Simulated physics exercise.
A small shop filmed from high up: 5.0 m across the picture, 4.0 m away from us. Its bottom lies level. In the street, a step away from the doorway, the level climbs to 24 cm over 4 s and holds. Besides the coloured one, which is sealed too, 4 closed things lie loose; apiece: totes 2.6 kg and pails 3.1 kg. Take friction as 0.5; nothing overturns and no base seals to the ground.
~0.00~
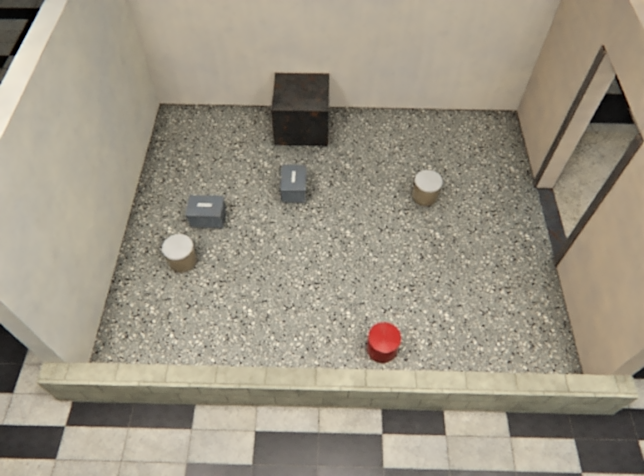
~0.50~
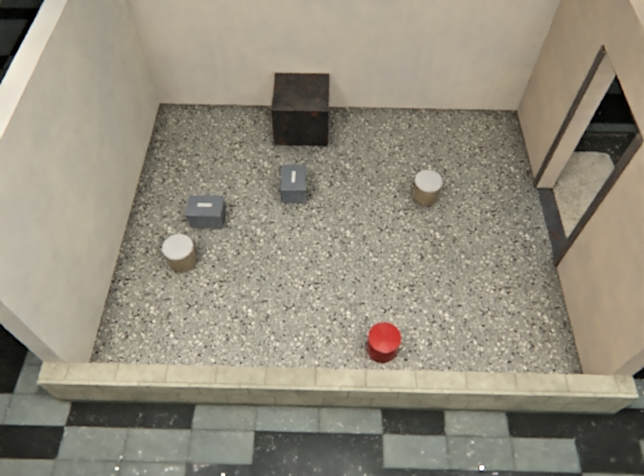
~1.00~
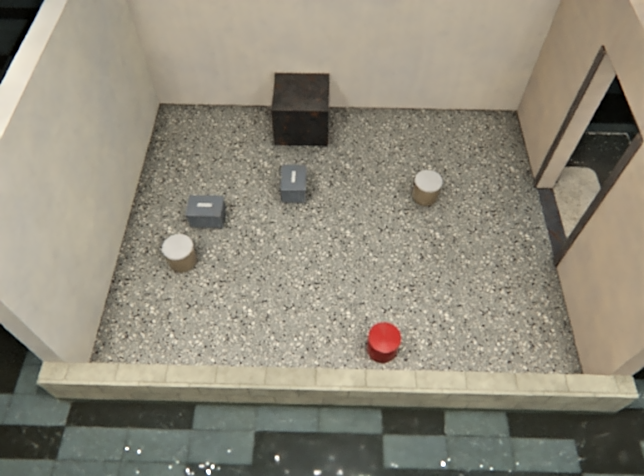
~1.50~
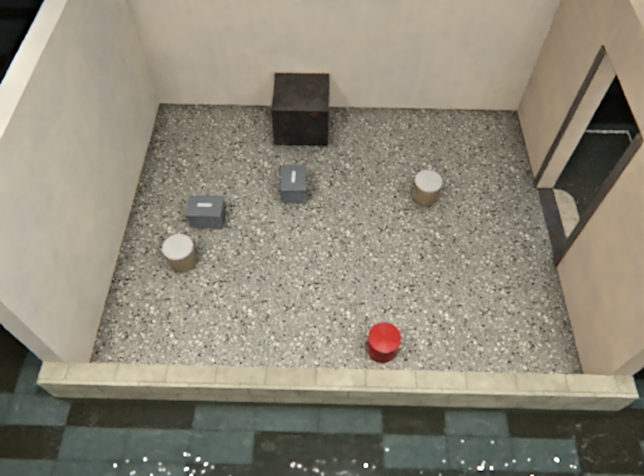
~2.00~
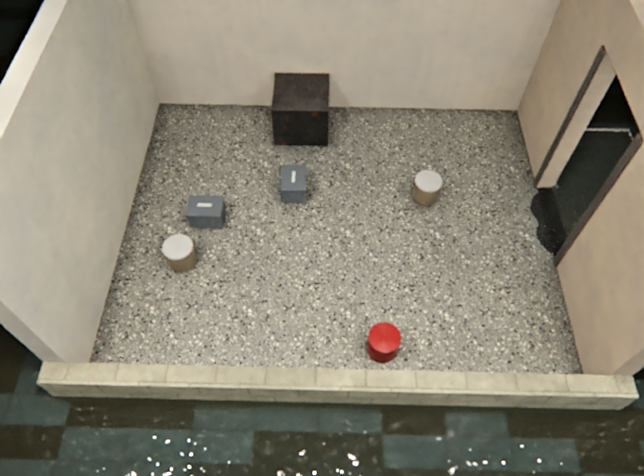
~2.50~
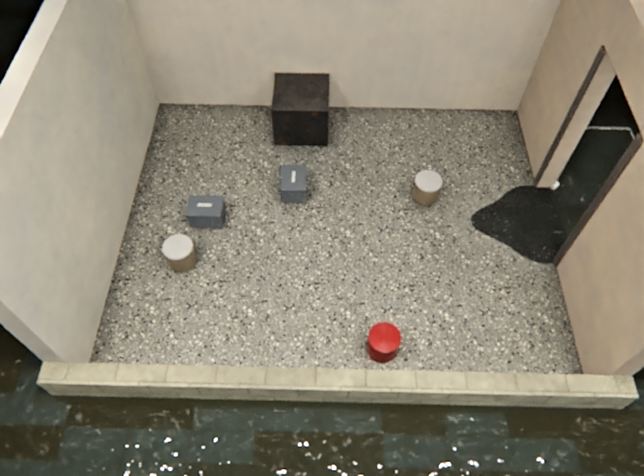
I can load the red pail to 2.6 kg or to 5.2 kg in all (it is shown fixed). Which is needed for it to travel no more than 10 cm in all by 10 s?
For it, neither weight holds it.
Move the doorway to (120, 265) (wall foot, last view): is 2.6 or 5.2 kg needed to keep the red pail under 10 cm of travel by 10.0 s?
Then neither weight holds it.
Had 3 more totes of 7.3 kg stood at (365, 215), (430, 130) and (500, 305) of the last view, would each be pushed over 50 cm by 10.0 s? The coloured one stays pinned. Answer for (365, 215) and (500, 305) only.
In turn: Past it, short of it.
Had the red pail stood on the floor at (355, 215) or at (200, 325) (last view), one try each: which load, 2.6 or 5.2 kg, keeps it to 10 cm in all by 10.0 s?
In turn: Neither is enough; neither is enough.
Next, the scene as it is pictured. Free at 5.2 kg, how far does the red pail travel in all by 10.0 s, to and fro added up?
Some 100 cm in all.
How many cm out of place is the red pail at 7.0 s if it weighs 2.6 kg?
About 140 cm.
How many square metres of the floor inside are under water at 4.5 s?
Some 9.0 m2.
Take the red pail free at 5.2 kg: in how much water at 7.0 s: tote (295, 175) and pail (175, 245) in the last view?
About 5 and 6 cm.
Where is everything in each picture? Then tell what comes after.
In the first picture, the red pail at (385, 337) rests on the ground; 0.0 m2 under water; 0 of 5 have shifted.
In the second picture, the red pail at (385, 337), on the bottom; water covers 0.0 m2; 0 of 5 have shifted.
In the third picture, the red pail at (385, 337) rests on the ground; 0.0 m2 under water; 0 of 5 have shifted.
In the fourth picture, the red pail at (385, 337) rests on the ground; 0.0 m2 under water; 0 of 5 have shifted.
In the fifth picture, the red pail at (385, 337), on the bottom; water covers 0.1 m2; 0 of 5 have shifted.
In the sixth picture, the red pail at (385, 337) rests on the ground; 0.6 m2 under water; 0 of 5 have shifted.
After 3.5 s the red pail would be 0 cm from its start with 2.6 kg and 0 cm from its start with 5.2 kg; 0 cm of water round it then.
After 4.5 s the red pail would be 0 cm from its start with 2.6 kg and 0 cm from its start with 5.2 kg; 1 cm of water round it then.
After 7.0 s the red pail would be 135 cm from its start with 2.6 kg and 15 cm from its start with 5.2 kg; 5 cm of water round it then.
After 10.0 s the red pail would be 278 cm from its start with 2.6 kg and 98 cm from its start with 5.2 kg; 9 cm of water round it then.
